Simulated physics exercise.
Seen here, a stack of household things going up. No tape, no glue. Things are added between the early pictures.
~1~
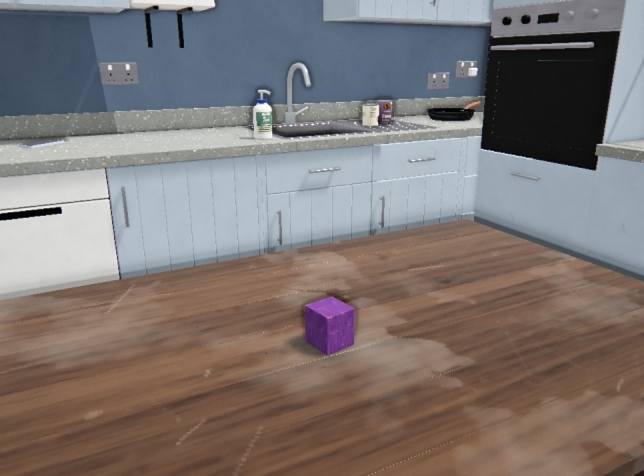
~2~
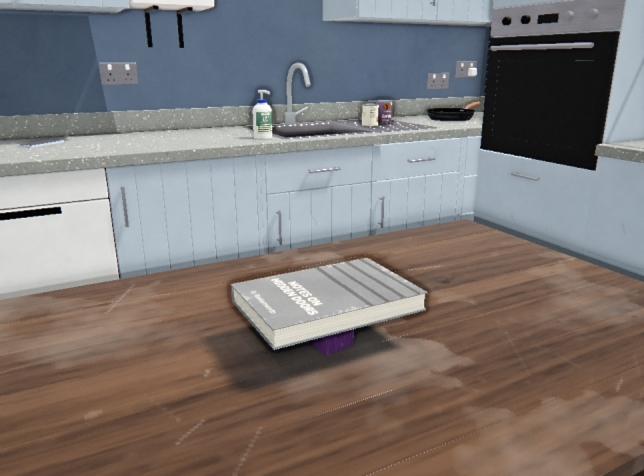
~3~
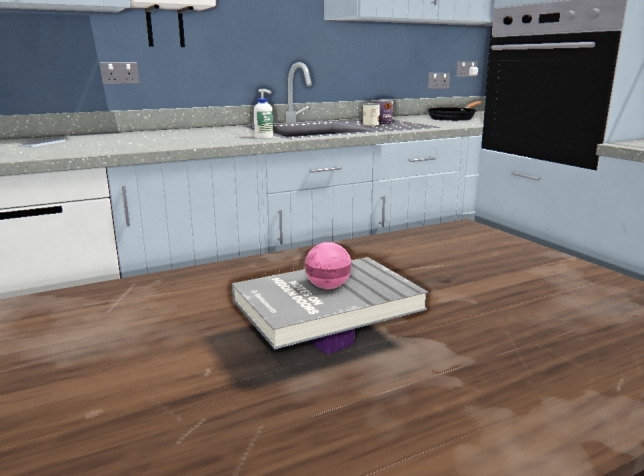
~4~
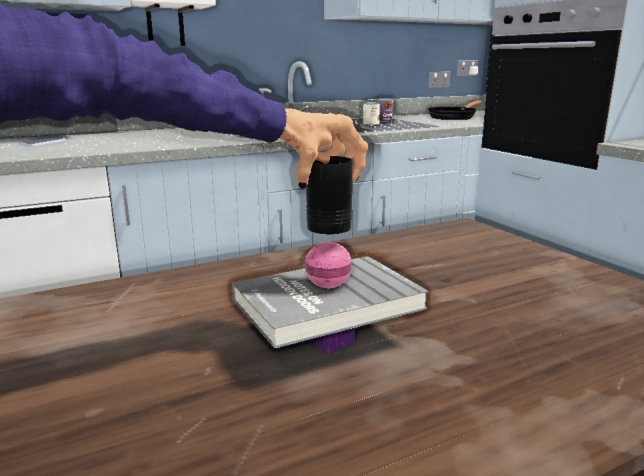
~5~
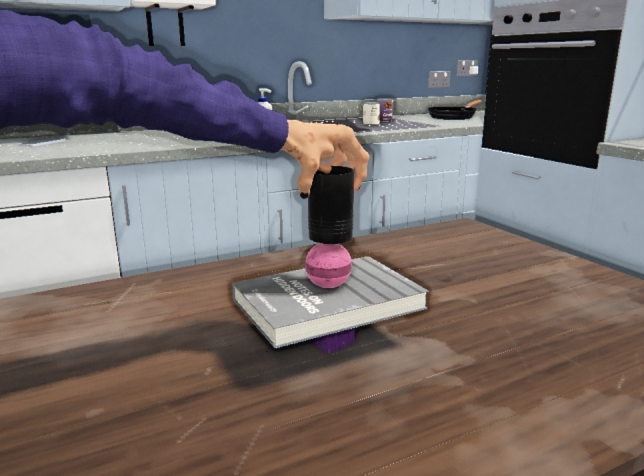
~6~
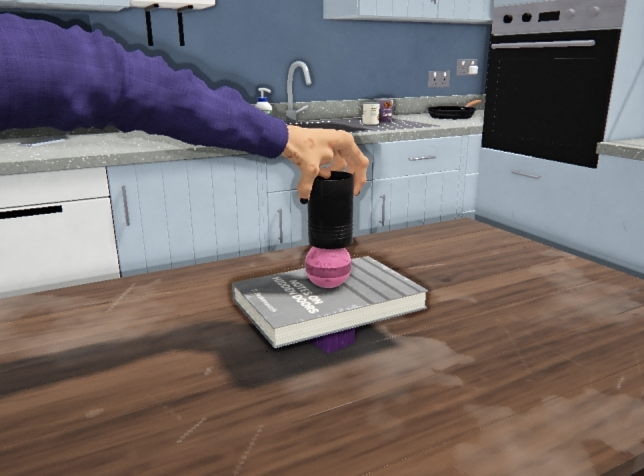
A grey book and pink ball stack on a purple block before a hand lowers a black cup onto the ball.
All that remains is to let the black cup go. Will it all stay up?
In the end the pile comes apart.
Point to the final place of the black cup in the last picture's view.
Near (419, 291).
Then, 0.50 s after the last picture, black cup tipped 50° from how it was near (362, 218).
Then, 0.60 s after the last picture, black cup now fallen.
Then, 0.70 s after the last picture, things are still on the move.
Then, 0.80 s after the last picture, as before.
At rest, fallen, black cup; the other 3 in place. Seen from the same camera at the end, black cup near (418, 291). The pile gives way.
